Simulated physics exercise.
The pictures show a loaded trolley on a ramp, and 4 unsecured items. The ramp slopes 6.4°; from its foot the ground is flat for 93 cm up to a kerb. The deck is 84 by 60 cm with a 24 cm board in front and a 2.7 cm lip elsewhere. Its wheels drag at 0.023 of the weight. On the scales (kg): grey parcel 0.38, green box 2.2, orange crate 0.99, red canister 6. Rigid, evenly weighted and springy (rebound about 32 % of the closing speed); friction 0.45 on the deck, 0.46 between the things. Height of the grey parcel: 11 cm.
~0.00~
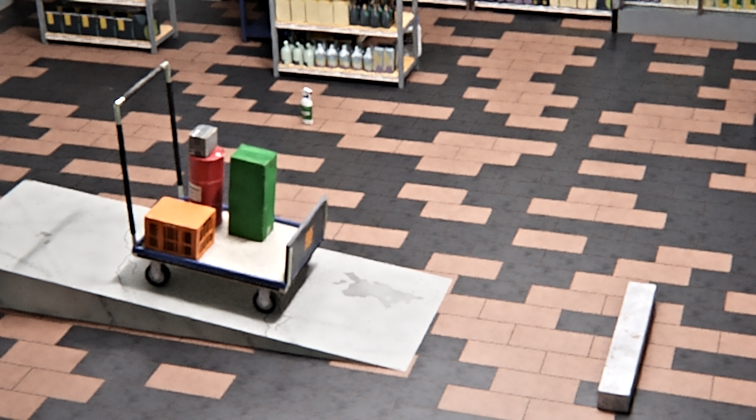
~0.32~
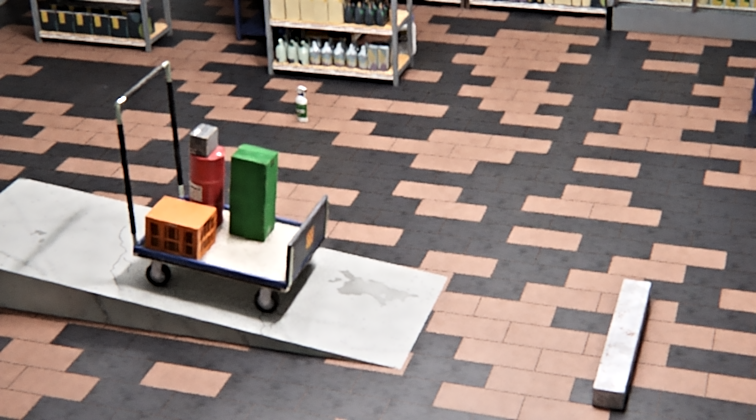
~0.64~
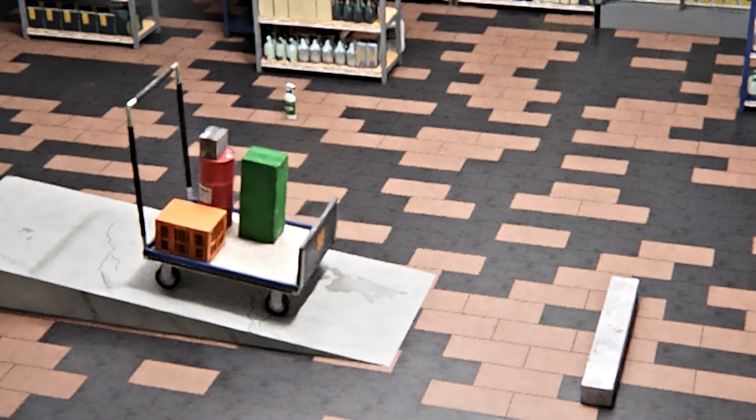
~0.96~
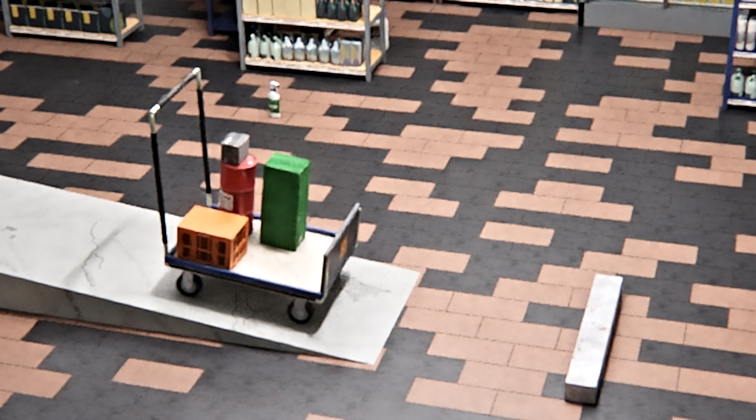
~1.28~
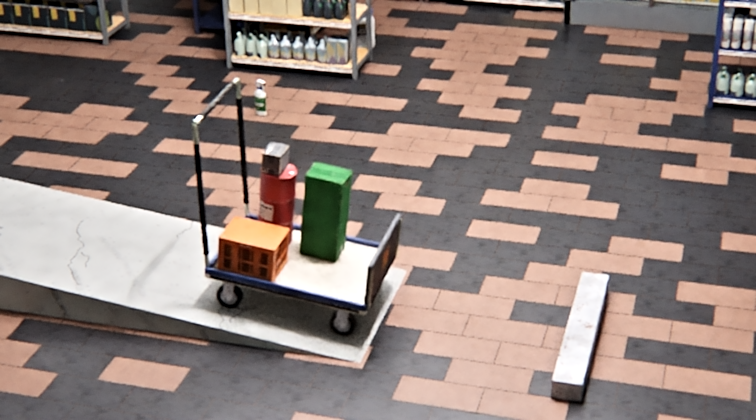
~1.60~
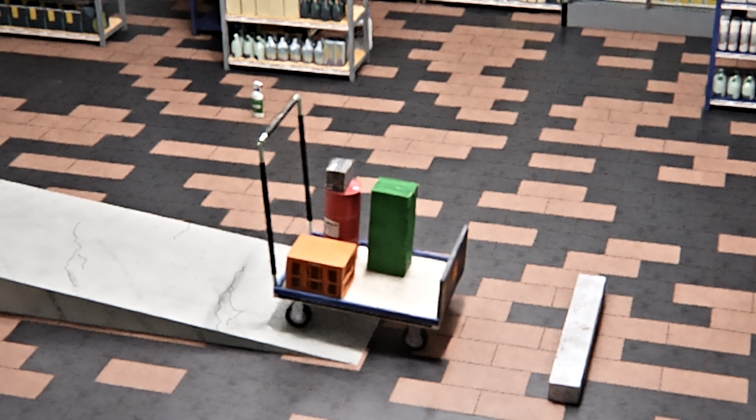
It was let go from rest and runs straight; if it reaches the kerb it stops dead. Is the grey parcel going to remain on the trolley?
The grey parcel is still aboard.
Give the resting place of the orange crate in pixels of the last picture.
At about (475, 294).
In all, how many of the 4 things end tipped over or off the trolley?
That comes to 0.
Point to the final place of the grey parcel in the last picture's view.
At about (481, 198).
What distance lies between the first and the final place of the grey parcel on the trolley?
Some 12 cm.
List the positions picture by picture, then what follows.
In the first picture, 163 cm to the kerb; grey parcel (203, 141); green box (252, 194).
In the second picture, 160 cm to the kerb; red canister (207, 186); green box (253, 193).
In the third picture, 148 cm to the kerb; orange crate (191, 232); red canister (216, 188).
In the fourth picture, 128 cm to the kerb; green box (285, 202); orange crate (213, 239).
In the fifth picture, 99 cm to the kerb; red canister (277, 205); green box (326, 212).
In the sixth picture, 61 cm to the kerb; grey parcel (340, 175); orange crate (321, 267).
After 2.10 s, trolley at the kerb.
After 2.30 s, trolley at the kerb; grey parcel tipped 8° from how it sat near (493, 197); red canister tipped 8° from how it sat; green box tipped 4° from how it sat.
After 2.70 s, trolley at the kerb; grey parcel slid 21 cm near (498, 199); orange crate slid 15 cm; red canister slid 12 cm.
At rest (3.7 s), not toppled but over 10 cm from the start, grey parcel, green box, orange crate and red canister. Seen from the same camera at the end, grey parcel near (481, 198).
